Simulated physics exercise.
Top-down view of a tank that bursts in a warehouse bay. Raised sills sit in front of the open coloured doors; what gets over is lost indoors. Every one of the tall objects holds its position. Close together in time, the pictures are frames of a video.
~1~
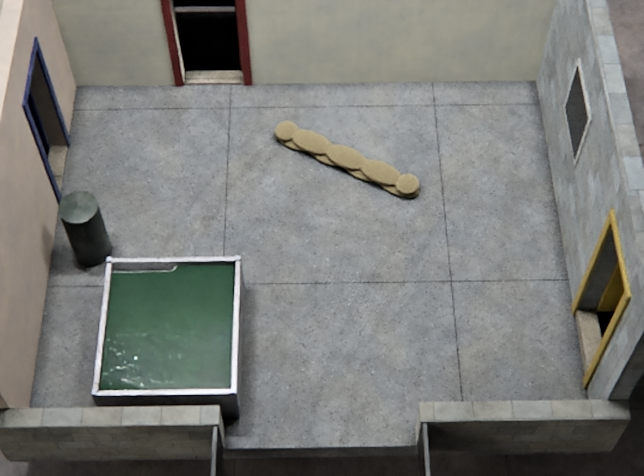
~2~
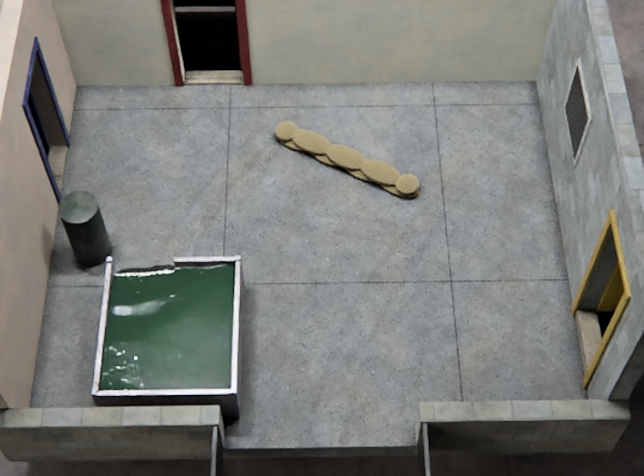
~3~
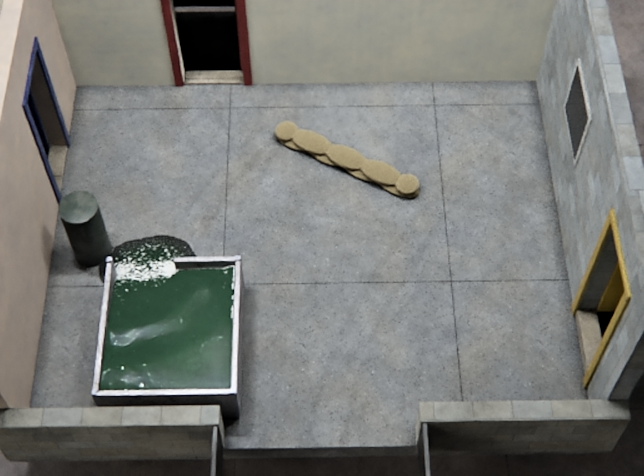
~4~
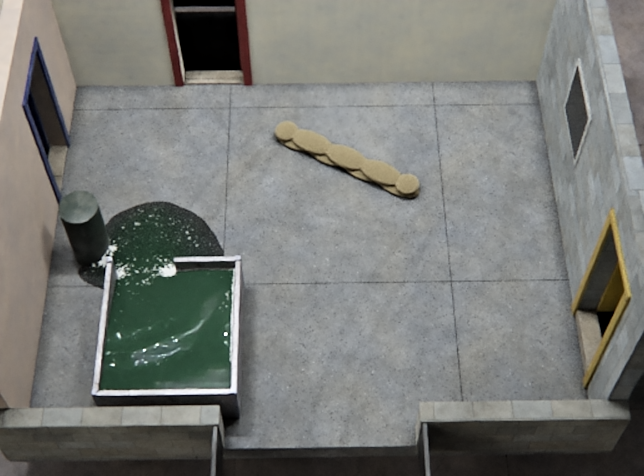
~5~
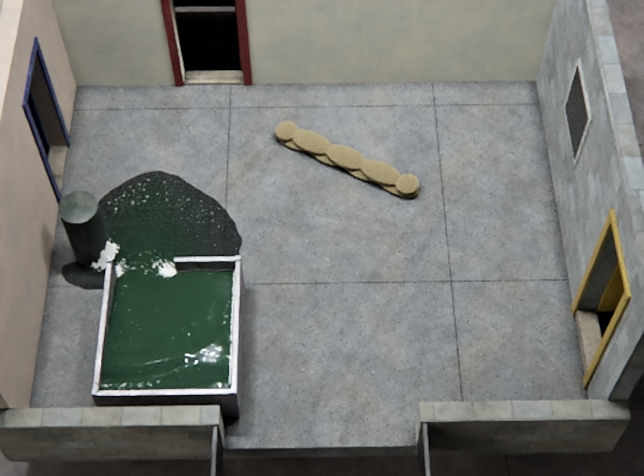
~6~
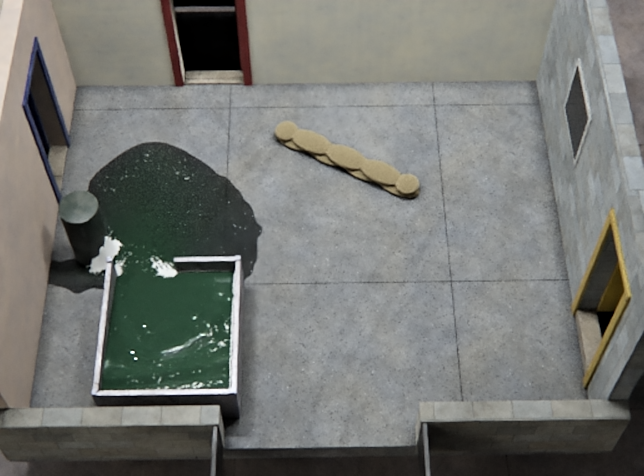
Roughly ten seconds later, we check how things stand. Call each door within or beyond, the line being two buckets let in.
Red door - beyond; blue door - beyond; yellow door - within.
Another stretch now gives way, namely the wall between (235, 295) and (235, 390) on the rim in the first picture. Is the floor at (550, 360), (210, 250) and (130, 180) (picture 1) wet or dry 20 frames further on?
Point by point: Soaked; unwetted; unwetted.
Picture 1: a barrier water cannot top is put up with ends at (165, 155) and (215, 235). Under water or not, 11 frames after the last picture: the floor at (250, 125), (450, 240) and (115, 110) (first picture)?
First spared, then spared, then soaked.
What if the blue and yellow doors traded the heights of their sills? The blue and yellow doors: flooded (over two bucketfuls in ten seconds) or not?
So the blue door remains below the line and the yellow door remains below the line.
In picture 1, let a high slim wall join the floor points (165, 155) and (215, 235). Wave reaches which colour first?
It's the blue-painted one.
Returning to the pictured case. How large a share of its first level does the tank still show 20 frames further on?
My figure is about 40 in a hundred.
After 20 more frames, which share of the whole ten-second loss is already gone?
My reading is about 40 per cent.
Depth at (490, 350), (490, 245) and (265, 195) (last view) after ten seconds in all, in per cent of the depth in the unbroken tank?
About 4, 4 and 4 percent, in that order.
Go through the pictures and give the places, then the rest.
The tank at (170, 326) is whole and still, in the first frame.
Water pours out on the tank's far side and has run to a hidden place, in the second frame.
The front is at (170, 242), out from the gap on the tank's far side, in the third frame.
The front is at (142, 210), out from the gap on the tank's far side, in the fourth frame.
The front is at (150, 178), out from the gap on the tank's far side, in the fifth frame.
The front is at (139, 151), out from the gap on the tank's far side, in the sixth frame.
A moment on, water covers 25 % of the floor; the red door wet at the sill, nothing in, the blue door wet at the sill, nothing in, the yellow door not reached.
Next, water covers 30 % of the floor; the red door over two buckets in, the blue door under two buckets in, the yellow door not reached.
Then, water covers 40 % of the floor; the red door far over two buckets in, the blue door over two buckets in, the yellow door not reached.
Later, water covers 55 % of the floor; the red door far over two buckets in, the blue door far over two buckets in, the yellow door not reached.
In the end, water covers 75 % of the floor; the red door far over two buckets in, the blue door far over two buckets in, the yellow door wet at the sill, nothing in.
